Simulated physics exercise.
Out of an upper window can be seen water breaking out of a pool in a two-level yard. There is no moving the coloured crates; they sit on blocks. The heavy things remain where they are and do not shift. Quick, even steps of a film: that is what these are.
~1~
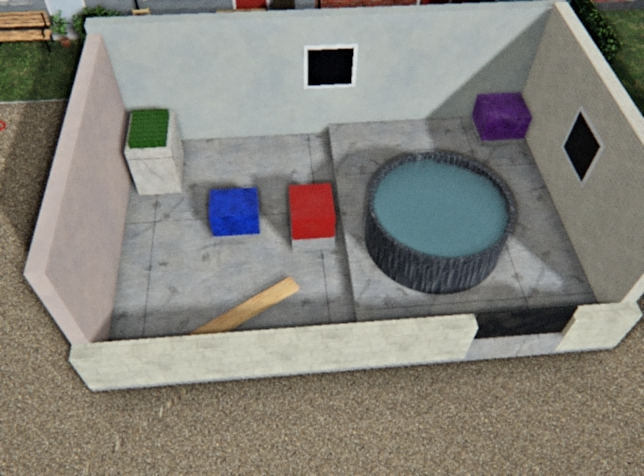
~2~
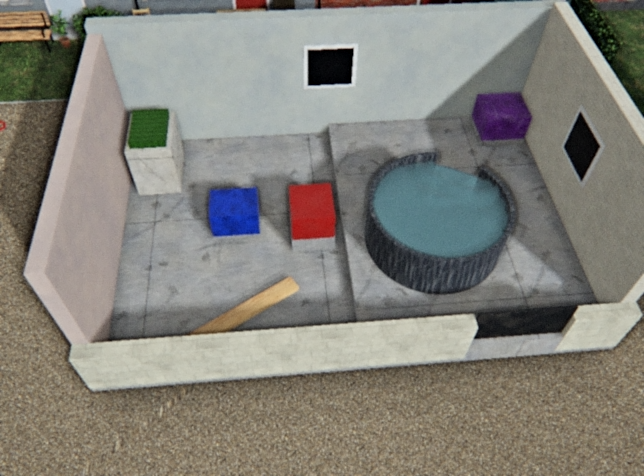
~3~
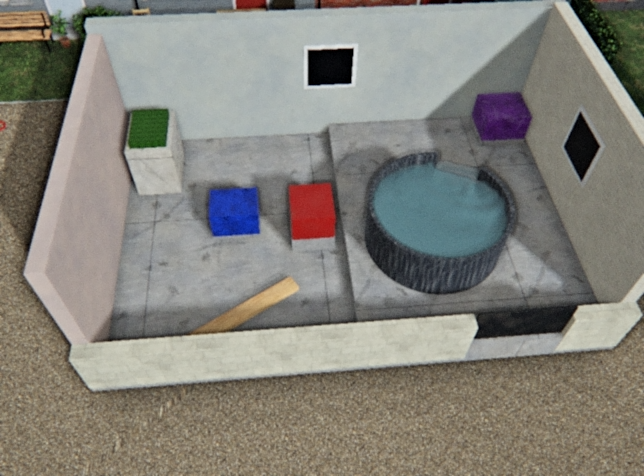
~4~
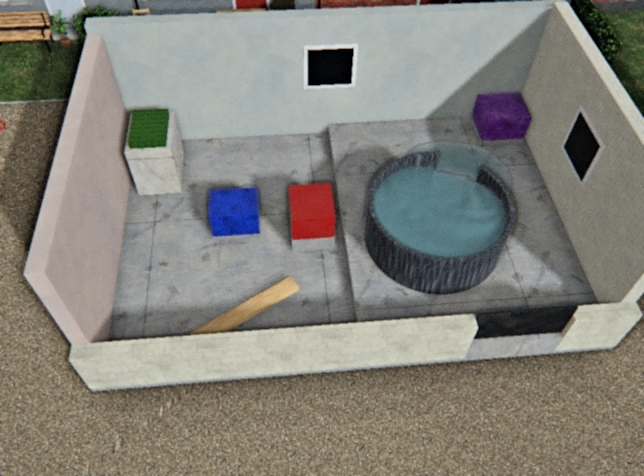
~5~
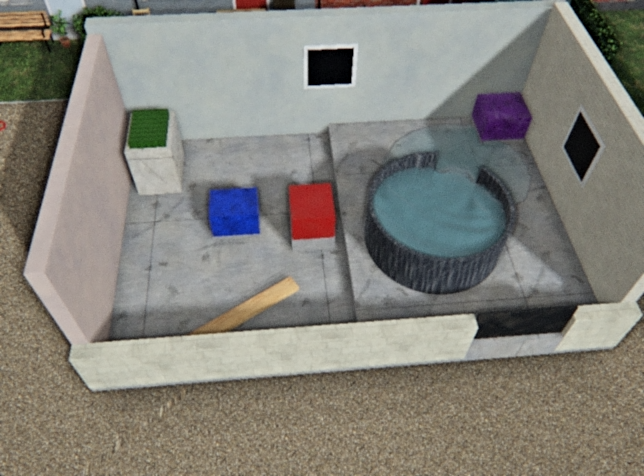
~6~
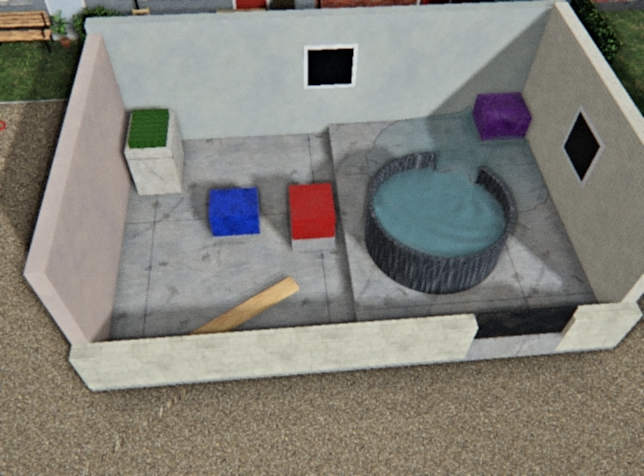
In a walled yard, water pours from the round pool's far side and spreads outward.
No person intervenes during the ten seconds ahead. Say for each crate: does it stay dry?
Purple crate: No, it gets wet; red crate: Yes, it stays dry; blue crate: No, it gets wet.
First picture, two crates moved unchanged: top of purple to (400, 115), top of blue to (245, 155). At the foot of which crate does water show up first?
First: The purple one.
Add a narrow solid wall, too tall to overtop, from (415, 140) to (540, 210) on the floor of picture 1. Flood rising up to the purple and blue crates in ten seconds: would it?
Purple: Left dry; blue: Flooded.
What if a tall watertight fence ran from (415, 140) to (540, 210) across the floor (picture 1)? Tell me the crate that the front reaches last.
My answer: The purple crate.
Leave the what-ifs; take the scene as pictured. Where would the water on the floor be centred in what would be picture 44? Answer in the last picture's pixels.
I'd say near (391, 217).
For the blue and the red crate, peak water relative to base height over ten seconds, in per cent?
Around 190 % and 50 %.
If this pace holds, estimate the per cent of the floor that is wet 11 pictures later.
It works out to about 25 in a hundred.
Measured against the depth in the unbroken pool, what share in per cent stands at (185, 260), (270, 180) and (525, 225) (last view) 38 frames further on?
Approx. values, in order: 2 %, 4 %, 6 %.
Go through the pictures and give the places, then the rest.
In the first picture, still water in the pool at (440, 206).
In the second picture, water pours out on the pool's far side and has run to a hidden place.
In the third picture, the front is at a hidden place, out from the gap on the pool's far side.
In the fourth picture, water pours out on the pool's far side and has run to (475, 146).
In the fifth picture, the front is at (471, 126), out from the gap on the pool's far side.
In the sixth picture, the front is at a hidden place, out from the gap on the pool's far side.
A moment on, water covers 15 % of the floor; the purple crate water round its plinth, the red crate not reached, the blue crate not reached.
Next, water covers 25 % of the floor; the purple crate water round its plinth, the red crate not reached, the blue crate not reached.
Then, water covers 60 % of the floor; the purple crate water round its plinth, the red crate water round its plinth, the blue crate water round its plinth.
Later, water covers 90 % of the floor; the purple crate water round its plinth, the red crate water round its plinth, the blue crate water round its plinth.
In the end, water covers 100 % of the floor; the purple crate was topped, the red crate stayed above the water, the blue crate was topped.
